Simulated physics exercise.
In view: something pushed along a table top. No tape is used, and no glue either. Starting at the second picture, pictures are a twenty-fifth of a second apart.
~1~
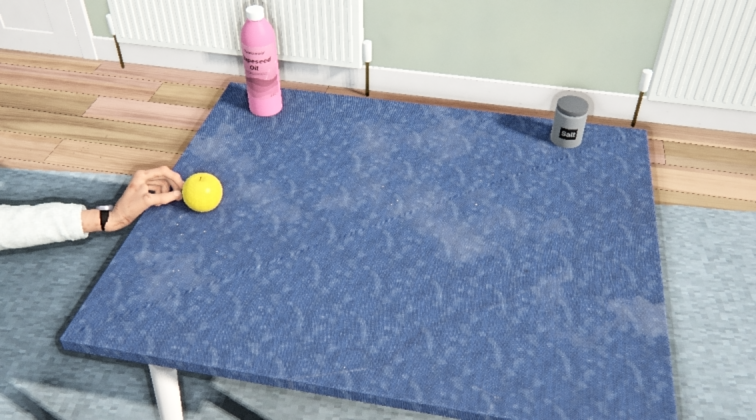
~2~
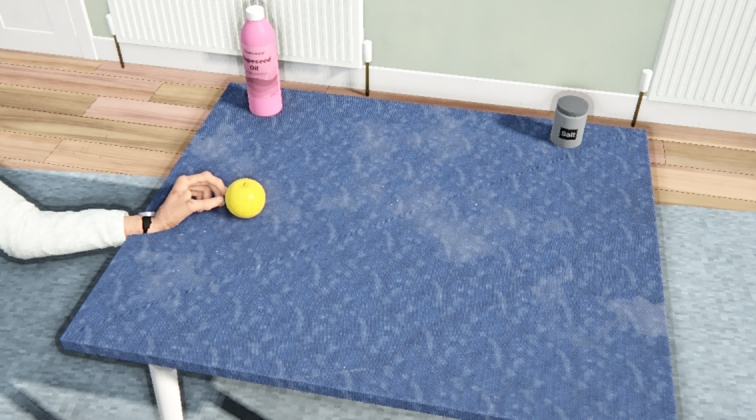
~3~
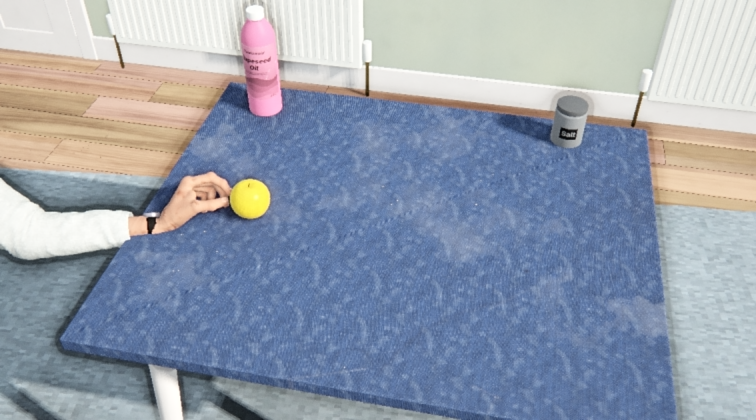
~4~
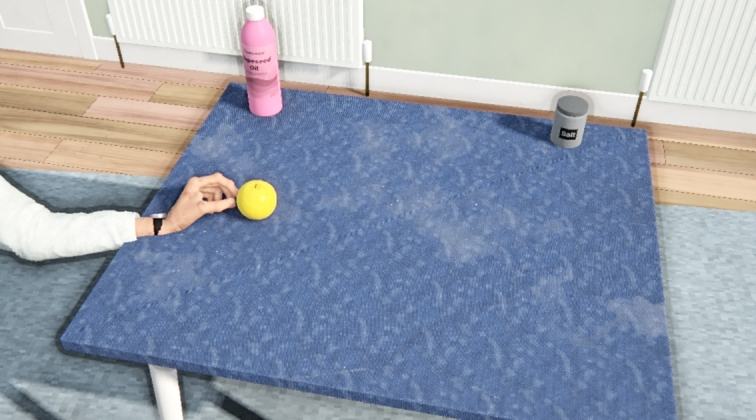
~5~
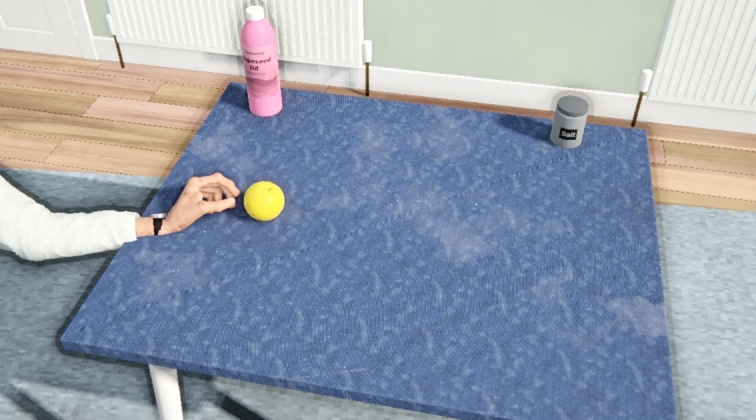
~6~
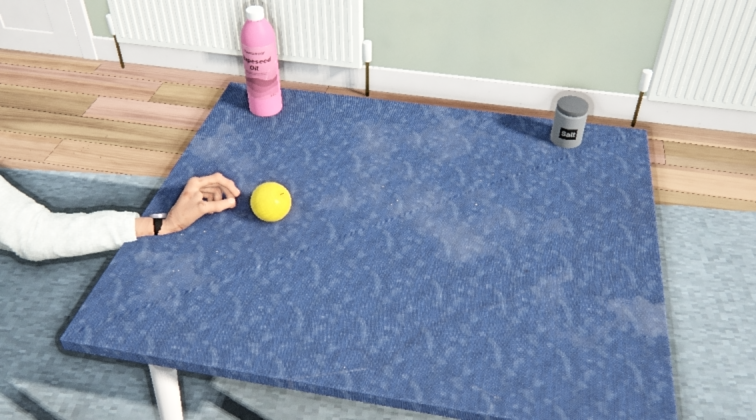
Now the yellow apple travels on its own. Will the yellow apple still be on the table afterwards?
It does not come off the table.
Then, 0.10 s after the last picture, yellow apple rolled about its own width near (285, 204).
Then, 0.20 s after the last picture, yellow apple rolled about its own width near (297, 206).
Then, 0.40 s after the last picture, yellow apple rolled about its own width near (308, 207).
At rest, moved from the start, yellow apple. Seen from the same camera at the end, yellow apple near (309, 207).
